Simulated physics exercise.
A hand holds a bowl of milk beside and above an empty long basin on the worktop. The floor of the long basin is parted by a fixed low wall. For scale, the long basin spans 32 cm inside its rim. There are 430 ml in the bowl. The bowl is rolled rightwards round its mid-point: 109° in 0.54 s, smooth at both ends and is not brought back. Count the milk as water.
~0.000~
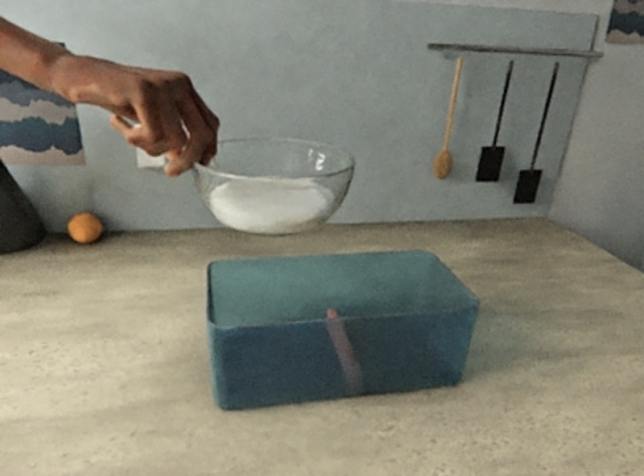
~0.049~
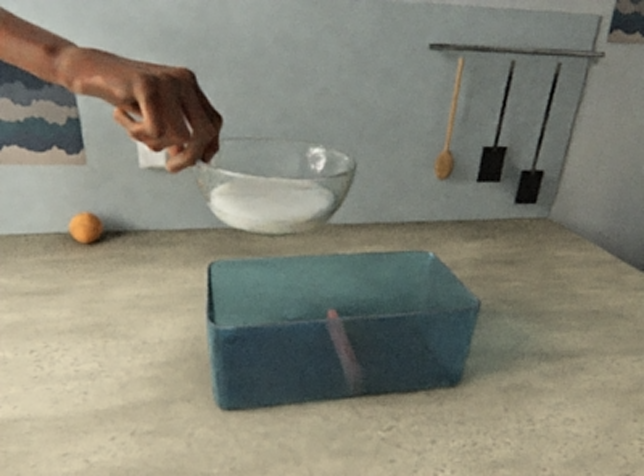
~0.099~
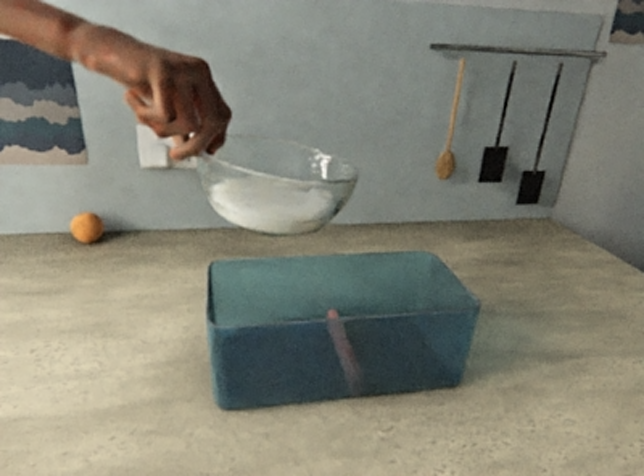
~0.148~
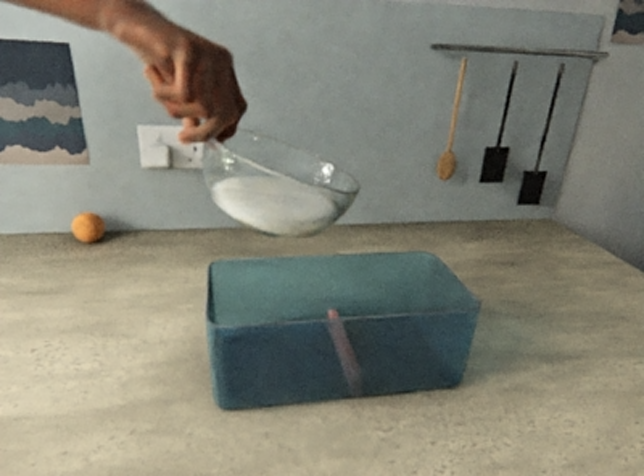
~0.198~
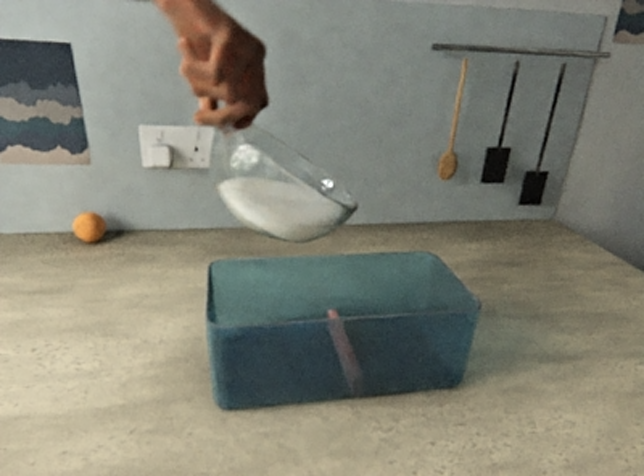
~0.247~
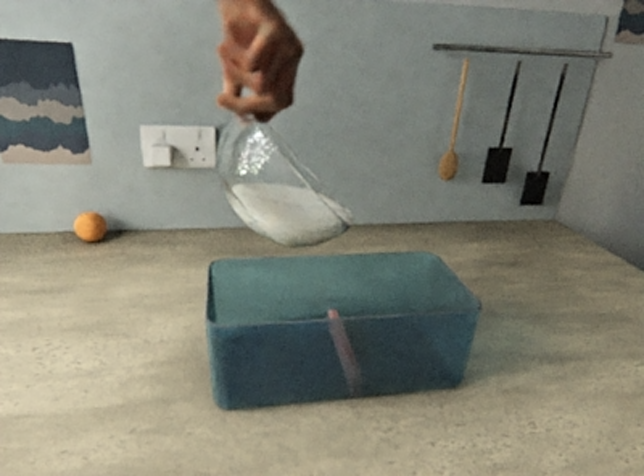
A hand held a clear glass bowl of milk above a long blue basin on the worktop, then moved up and across to the right, rolling the bowl rightwards, gently at first and then more steeply.
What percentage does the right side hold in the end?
About 57 per cent.
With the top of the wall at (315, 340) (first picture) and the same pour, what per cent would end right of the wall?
In that case some 80 per cent.
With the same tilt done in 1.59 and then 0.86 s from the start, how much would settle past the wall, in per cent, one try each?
First 80, then 60 per cent.
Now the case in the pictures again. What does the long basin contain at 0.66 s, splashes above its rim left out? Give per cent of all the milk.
About 94 per cent.
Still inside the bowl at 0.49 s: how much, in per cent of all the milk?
Near 4 in a hundred.
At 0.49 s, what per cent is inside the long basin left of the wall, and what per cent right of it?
Left about 24, right about 58.
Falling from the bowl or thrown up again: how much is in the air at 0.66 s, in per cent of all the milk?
About 6 per cent.
Then, 0.49 s in, the tilt is 106° and 4 per cent is still to pour, 24 is left of the wall and 59 right of it.
Then, 0.66 s in, the tilt is 109° and 0 per cent is still to pour, 34 is left of the wall and 60 right of it.
Then, 0.84 s in, the tilt is 109° and 0 per cent is still to pour, 37 is left of the wall and 58 right of it.
Then, 1.04 s in, the tilt is 109° and 0 per cent is still to pour, 39 is left of the wall and 57 right of it.
Finally, 39 per cent lies left of the wall, 57 right of it and 4 outside.
